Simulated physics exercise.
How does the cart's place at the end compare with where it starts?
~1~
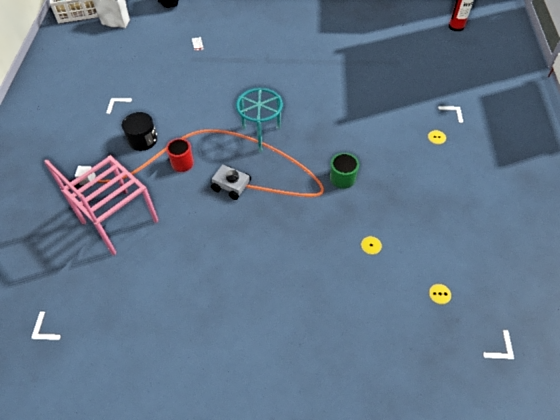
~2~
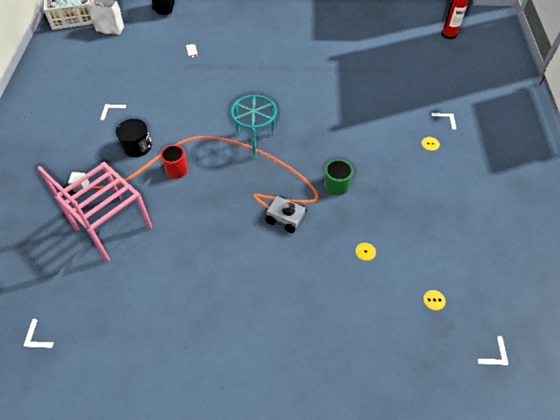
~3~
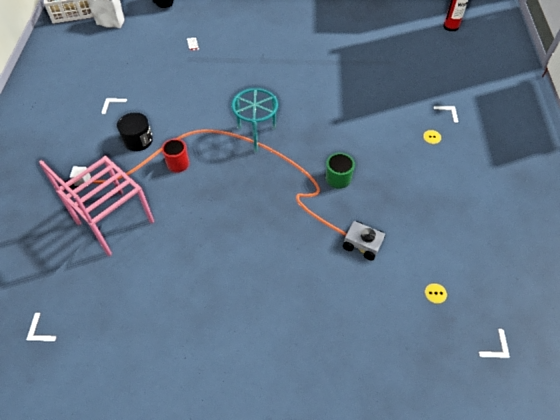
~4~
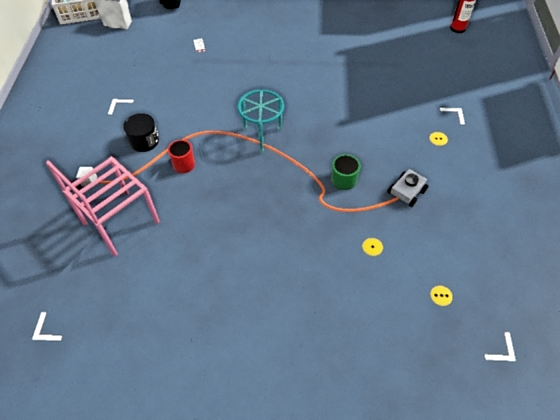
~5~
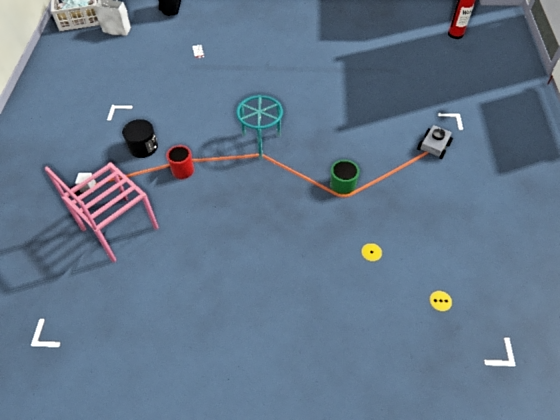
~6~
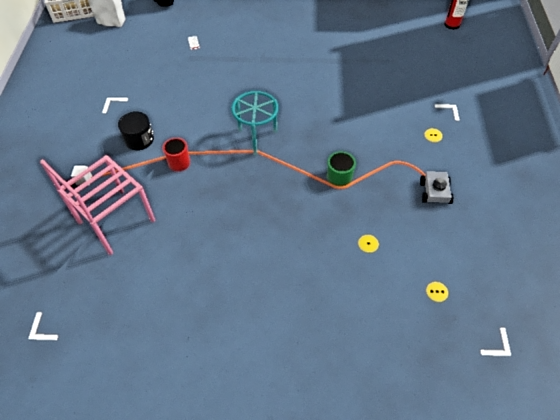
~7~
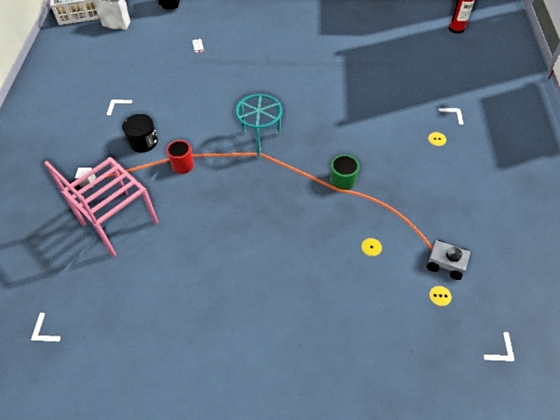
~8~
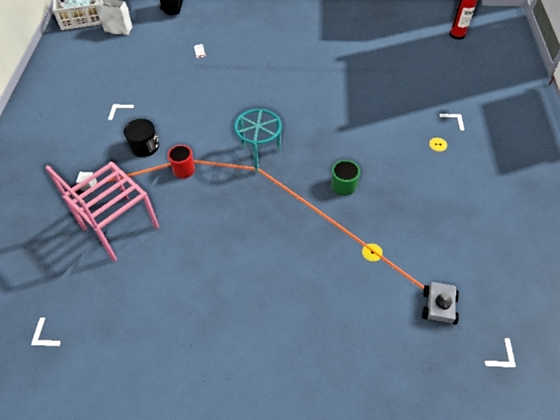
It starts just below and to the left of the teal stool, near the red pot. It ends far to the right and lower down, at the yellow mark nearest the lower right tape corner.
